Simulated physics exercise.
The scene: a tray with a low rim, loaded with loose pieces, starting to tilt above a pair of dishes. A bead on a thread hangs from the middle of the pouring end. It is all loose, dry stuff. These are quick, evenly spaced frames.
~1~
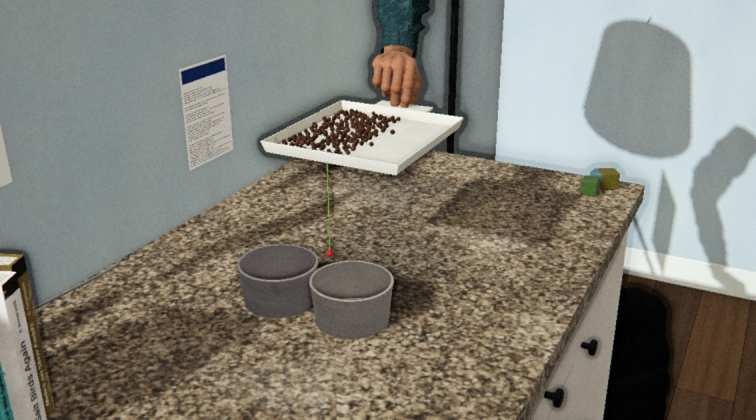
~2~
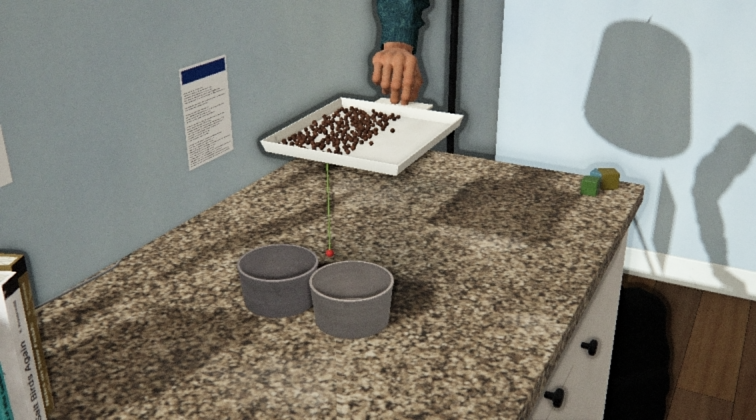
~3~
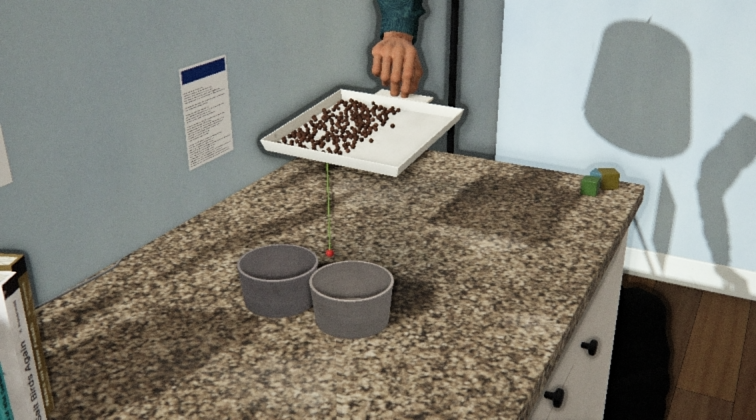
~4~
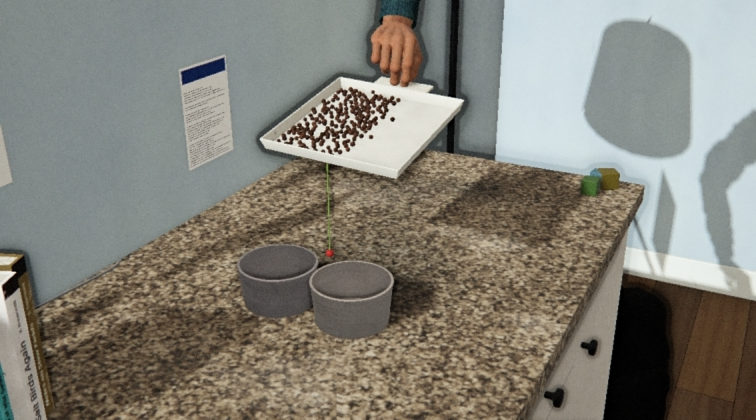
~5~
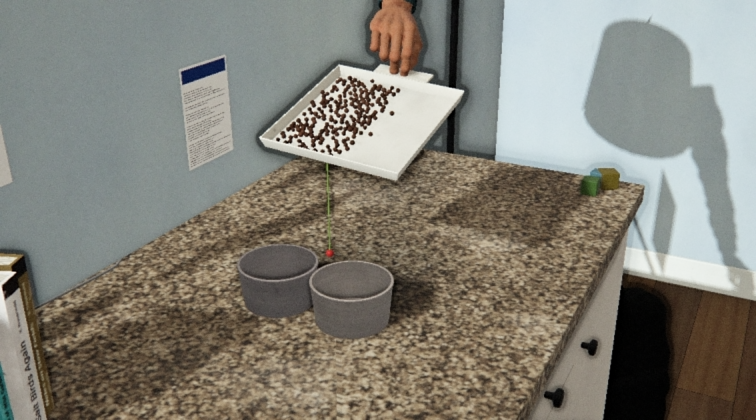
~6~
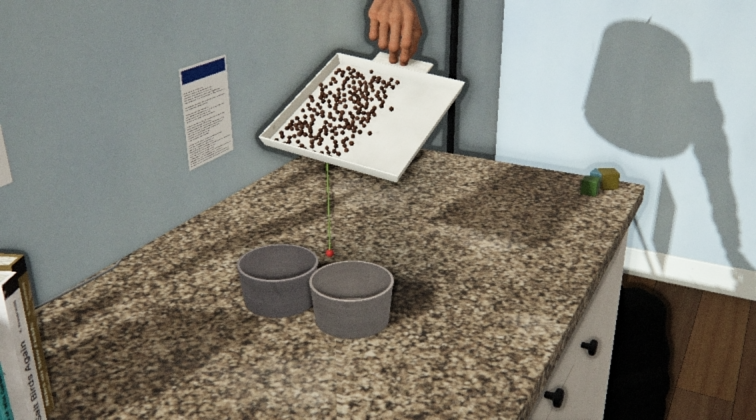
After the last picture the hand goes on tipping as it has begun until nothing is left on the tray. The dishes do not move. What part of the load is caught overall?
The two hold over half of the load.
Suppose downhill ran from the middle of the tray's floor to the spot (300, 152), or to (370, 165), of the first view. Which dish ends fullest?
First the left one, then right.
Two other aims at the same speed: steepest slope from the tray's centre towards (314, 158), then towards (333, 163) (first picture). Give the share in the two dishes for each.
About 80 and 80 per cent.
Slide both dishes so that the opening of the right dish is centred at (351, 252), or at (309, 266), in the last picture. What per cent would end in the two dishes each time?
Roughly 0 per cent, and 10 per cent.
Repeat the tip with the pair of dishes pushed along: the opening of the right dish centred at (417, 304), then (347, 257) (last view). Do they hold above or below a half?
First above a half, then under half.
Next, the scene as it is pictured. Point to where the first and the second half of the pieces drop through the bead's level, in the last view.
Around (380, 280) and then (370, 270).
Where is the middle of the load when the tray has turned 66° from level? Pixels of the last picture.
Roughly at (357, 173).
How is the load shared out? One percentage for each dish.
About: Left dish 0, right dish 60 per cent.
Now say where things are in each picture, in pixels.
Corners of the pouring end at (266, 141) and (396, 164), level; middle of the load at (340, 133), allspice berries; left dish at (257, 294); right dish at (332, 315); bead on its thread at (330, 253), in the first frame.
Corners of the pouring end at (266, 141) and (396, 164), level; middle of the load at (340, 131), in the second frame.
Corners of the pouring end at (265, 140) and (396, 166), tipped barely, lowest at the right corner; middle of the load at (340, 127), in the third frame.
Corners of the pouring end at (265, 138) and (396, 168), tipped a little, lowest at the right corner; middle of the load at (339, 121), in the fourth frame.
Corners of the pouring end at (264, 137) and (396, 170), tipped clearly, lowest at the right corner; middle of the load at (339, 116), in the fifth frame.
Corners of the pouring end at (264, 136) and (396, 173), tipped clearly, lowest at the right corner; middle of the load at (337, 112), most on the move; left dish at (257, 294); right dish at (332, 315), in the sixth frame.
Soon after the last picture, tray tipped steeply; about two thirds on the tray; a stray few in the right dish; a stray few in the left dish; a small part outside both; about a quarter in the air.
A little later, tray tipped past a quarter turn; a stray few on the tray; about half in the right dish; a stray few in the left dish; about a quarter outside both; about a quarter in the air.
Later still, tray tipped past a quarter turn; about two thirds in the right dish; a stray few in the left dish; about a third outside both.
By the end, tray tipped past a quarter turn; about two thirds in the right dish; a stray few in the left dish; about a third outside both.
